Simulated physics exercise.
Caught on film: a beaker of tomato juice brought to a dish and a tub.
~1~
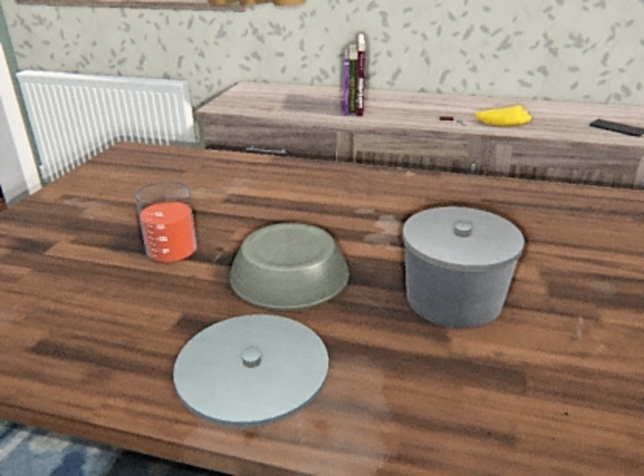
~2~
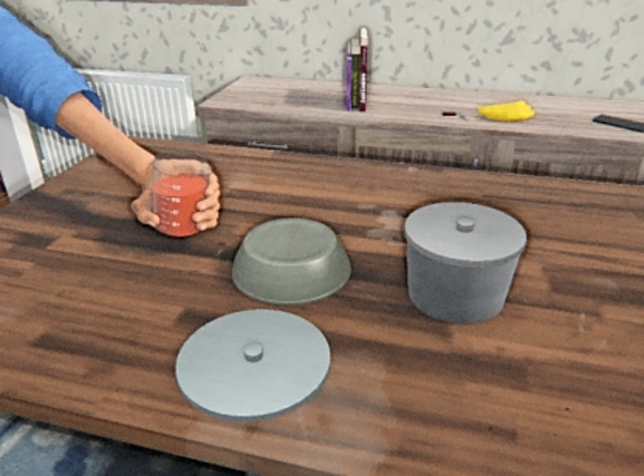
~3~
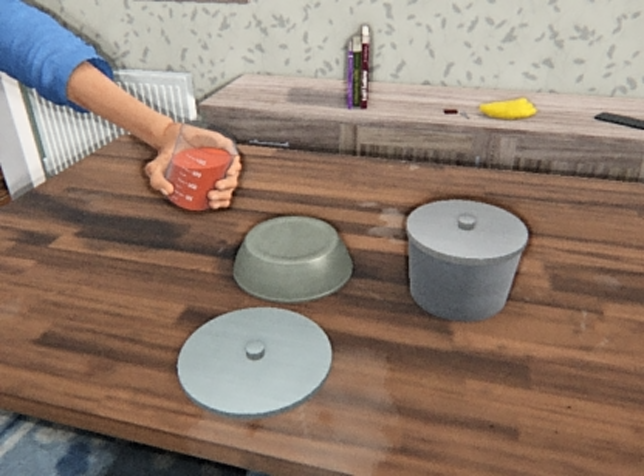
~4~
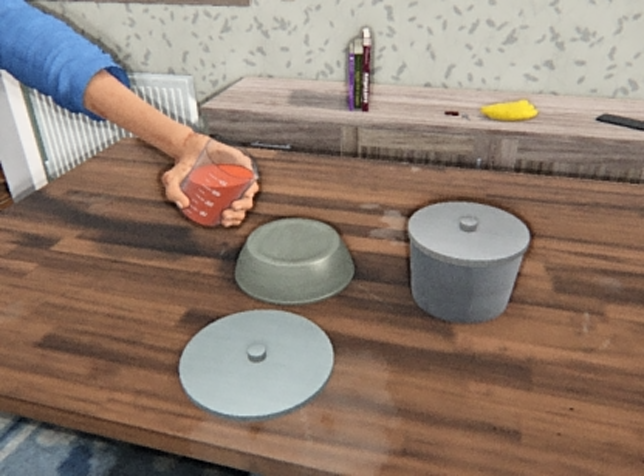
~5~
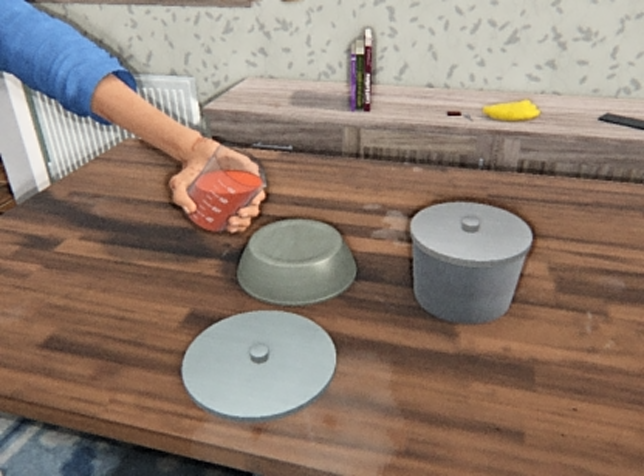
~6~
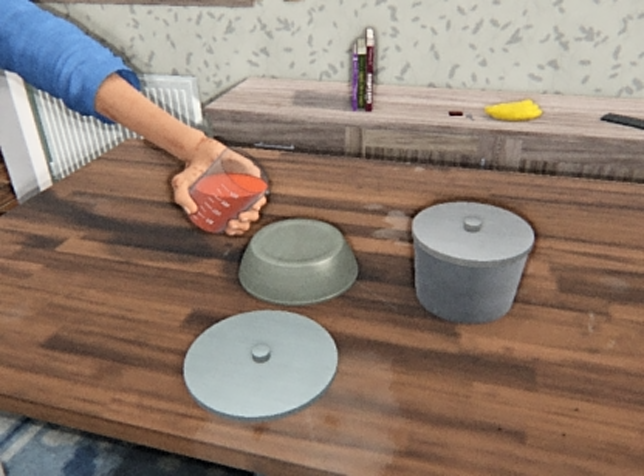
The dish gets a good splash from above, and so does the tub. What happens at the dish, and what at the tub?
The dish lets it run off outside; the tub lets it run off outside.
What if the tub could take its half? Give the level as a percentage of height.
About 10 per cent.
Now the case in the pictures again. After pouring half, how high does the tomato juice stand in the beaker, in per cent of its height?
I make it 30 per cent.
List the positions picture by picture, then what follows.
At the start; beaker (167, 222) about two thirds full; dish (289, 262) upside down; tub (458, 271) with its lid on, in the first frame.
A hand has the beaker; beaker about two thirds full, surface at (180, 186); dish (291, 257) upside down, in the second frame.
Tilting; beaker (199, 166) tipped 25° with all of its load; tub (461, 264) with its lid on, in the third frame.
No stream yet; beaker (217, 182) tipped 35° with all of its load; dish (294, 257) upside down, in the fourth frame.
Still nothing leaves it; beaker (223, 188) tipped 40° with all of its load; tub (465, 266) with its lid on, in the fifth frame.
On the point of pouring; beaker (225, 191) tipped 45° with all of its load; dish (298, 258) upside down; tub (467, 266) with its lid on, in the sixth frame.
Shortly, it runs off the upturned base of the dish.
Then, it hits the lid of the tub and runs off.
At the finish, the dish is empty, in a puddle; the tub is empty, in a puddle.
